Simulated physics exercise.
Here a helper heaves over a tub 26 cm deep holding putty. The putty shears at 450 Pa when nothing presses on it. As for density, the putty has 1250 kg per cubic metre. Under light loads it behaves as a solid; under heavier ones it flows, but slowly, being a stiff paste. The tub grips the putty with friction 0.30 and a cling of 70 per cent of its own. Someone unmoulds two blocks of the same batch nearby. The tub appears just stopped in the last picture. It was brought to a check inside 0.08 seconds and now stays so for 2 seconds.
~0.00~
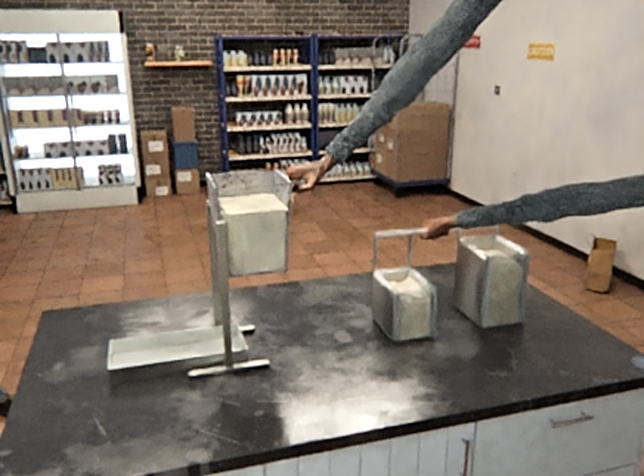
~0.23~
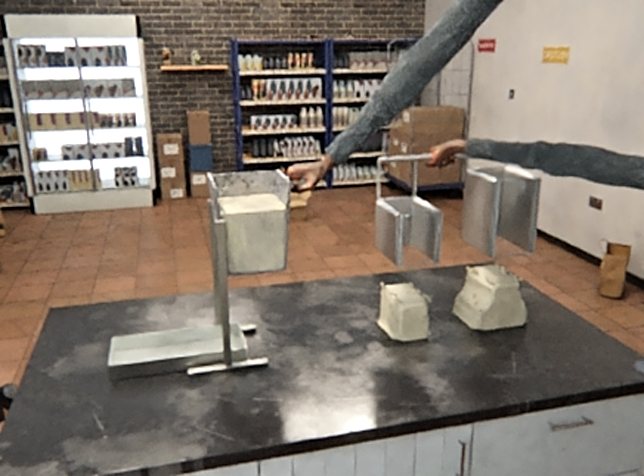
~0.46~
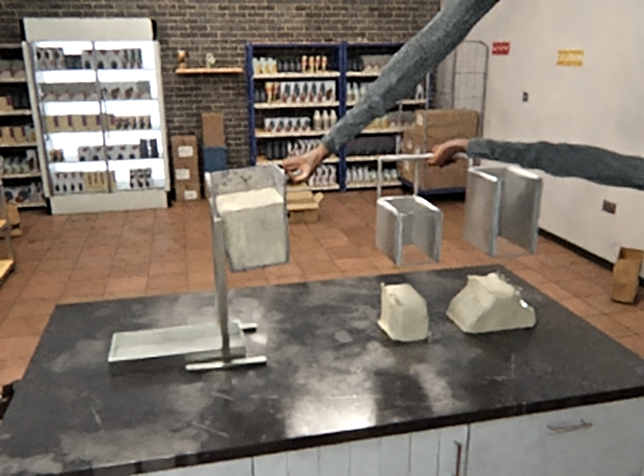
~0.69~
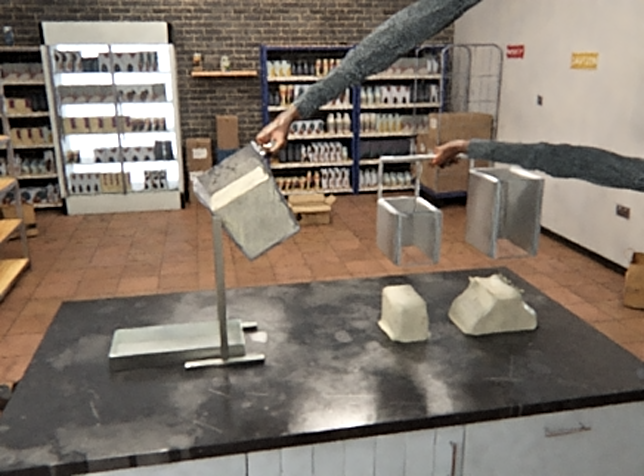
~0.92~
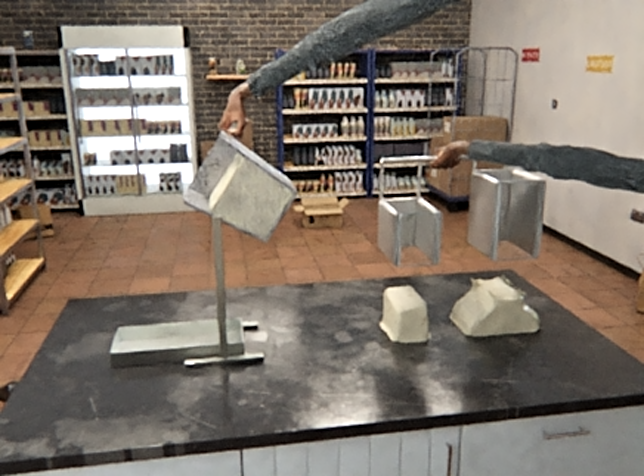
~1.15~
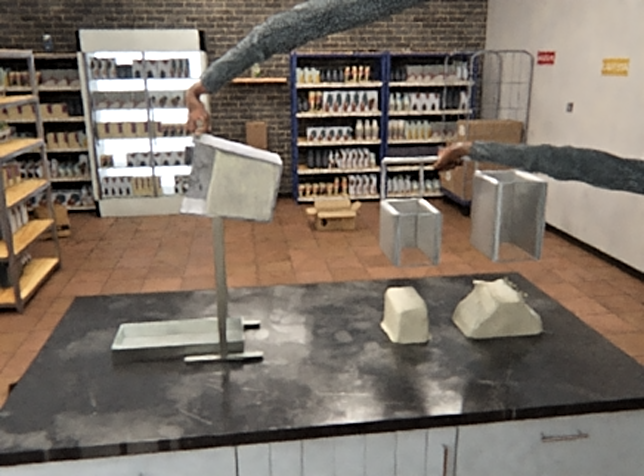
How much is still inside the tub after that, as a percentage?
Close to 100 % is still inside the tub.
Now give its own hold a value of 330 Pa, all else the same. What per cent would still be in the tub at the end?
It would be close to 100 percent.
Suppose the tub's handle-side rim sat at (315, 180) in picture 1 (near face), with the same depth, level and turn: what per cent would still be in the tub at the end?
The tub would end up holding some 80 % of it.
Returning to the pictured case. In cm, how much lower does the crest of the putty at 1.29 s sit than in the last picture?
Roughly 0 cm.
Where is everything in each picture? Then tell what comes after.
Handle-side rim at (289, 183), tilt 0 degrees; highest point of the putty at (283, 208); test blocks 14 cm, 22 cm high (left to right), in the first frame.
Handle-side rim at (288, 183), tilt 0 degrees; highest point of the putty at (282, 208); test blocks 13 cm, 17 cm high (left to right), in the second frame.
Handle-side rim at (282, 176), tilt 6 degrees; highest point of the putty at (278, 202); test blocks 13 cm, 14 cm high (left to right), in the third frame.
Handle-side rim at (257, 153), tilt 30 degrees; highest point of the putty at (269, 178); test blocks 13 cm, 14 cm high (left to right), in the fourth frame.
Handle-side rim at (222, 141), tilt 56 degrees; highest point of the putty at (246, 160); test blocks 13 cm, 14 cm high (left to right), in the fifth frame.
Handle-side rim at (192, 143), tilt 77 degrees; highest point of the putty at (216, 154); test blocks 13 cm, 14 cm high (left to right), in the sixth frame.
By 1.29 s, the tub is at 77 degrees and holds 100 %.
By 1.46 s, the tub is at 77 degrees and holds 100 %.
By 1.63 s, the tub is at 77 degrees and holds 100 %.
By 1.80 s, the tub is at 77 degrees and holds 100 %.
By 3.15 s, at the end, the tub is at 77 degrees and holds 100 %.
